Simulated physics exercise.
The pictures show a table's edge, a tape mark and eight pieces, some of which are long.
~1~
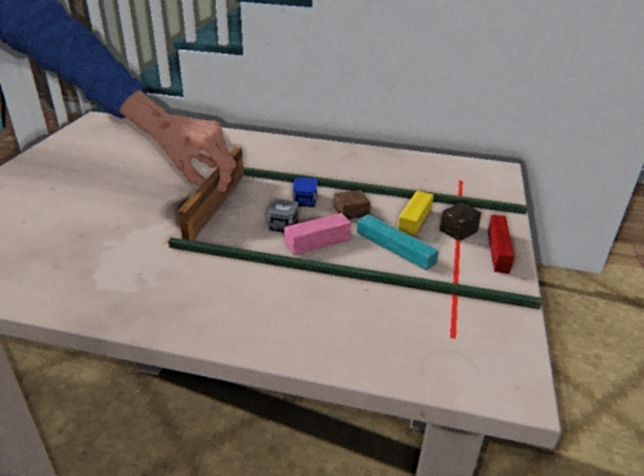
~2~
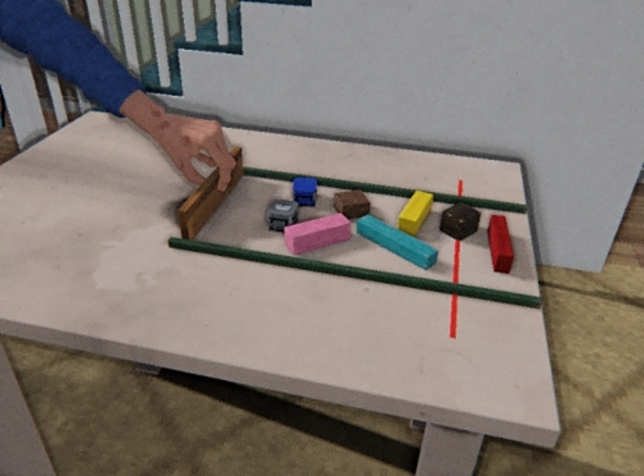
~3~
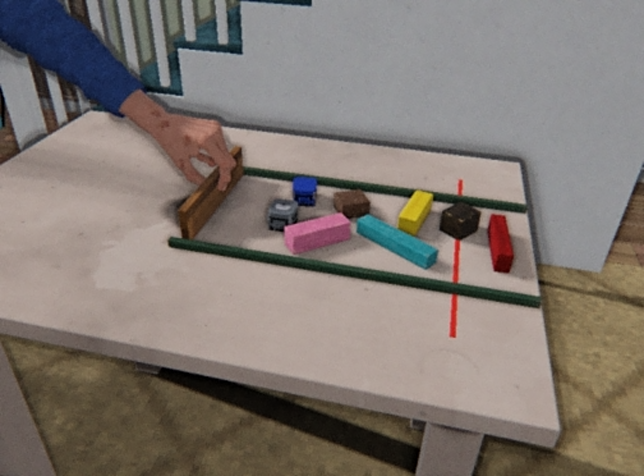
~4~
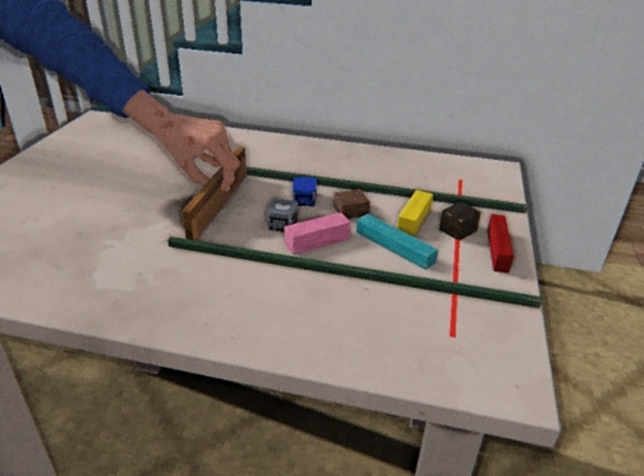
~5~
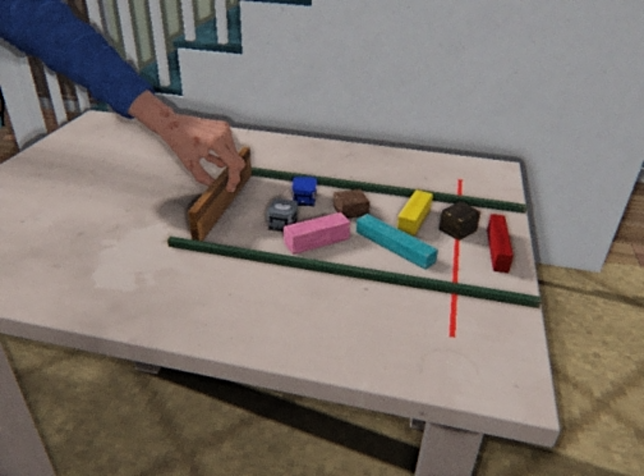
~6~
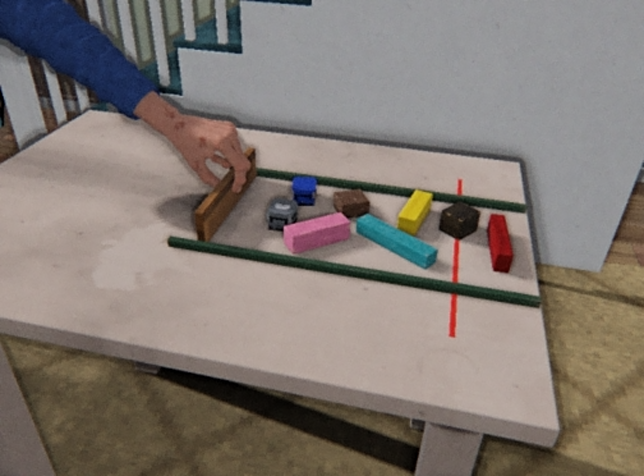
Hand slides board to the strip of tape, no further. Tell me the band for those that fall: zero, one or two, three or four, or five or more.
In this one, one or two spill over.
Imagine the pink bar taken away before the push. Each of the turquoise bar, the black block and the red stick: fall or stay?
The turquoise bar holds on, the black block tumbles off, the red stick tumbles off.
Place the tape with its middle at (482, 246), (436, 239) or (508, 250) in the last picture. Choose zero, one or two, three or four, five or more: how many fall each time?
Tape by tape, the falls would be either three or four, then just one or two, then more than four.
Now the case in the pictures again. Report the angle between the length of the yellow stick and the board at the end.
Roughly 0° out of line.
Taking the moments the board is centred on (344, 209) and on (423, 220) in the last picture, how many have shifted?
That makes 5 at the first spot and 8 at the second.
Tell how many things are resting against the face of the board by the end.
3 of them.
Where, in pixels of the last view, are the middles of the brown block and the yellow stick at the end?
About (499, 225), and the other about (525, 227).
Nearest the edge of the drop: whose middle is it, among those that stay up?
That's the yellow stick.
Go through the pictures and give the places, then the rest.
In the first picture, red stick (500, 243); black block (460, 222); yellow stick (416, 214); board (215, 191); tape (458, 243).
In the second picture, black block (460, 221); pink bar (318, 233).
In the third picture, yellow stick (416, 213); turquoise bar (396, 241).
In the fourth picture, red stick (500, 242); board (218, 191).
In the fifth picture, black block (460, 221); blue case (304, 192).
In the sixth picture, red stick (499, 242); black block (460, 221); yellow stick (415, 213); board (229, 192); tape (457, 242).
A little later, none off yet; red stick at rest near (499, 242); black block at rest near (460, 221); yellow stick at rest near (415, 213).
Next, none off yet; red stick at rest near (499, 242); black block at rest near (460, 221); yellow stick shifted a little near (429, 215).
Later still, none off yet; red stick shifted a little near (531, 246); black block shifted well along near (513, 226); yellow stick shifted about its own width near (489, 223).
When it is over, the number that fall off is one or two; down, black block and red stick.
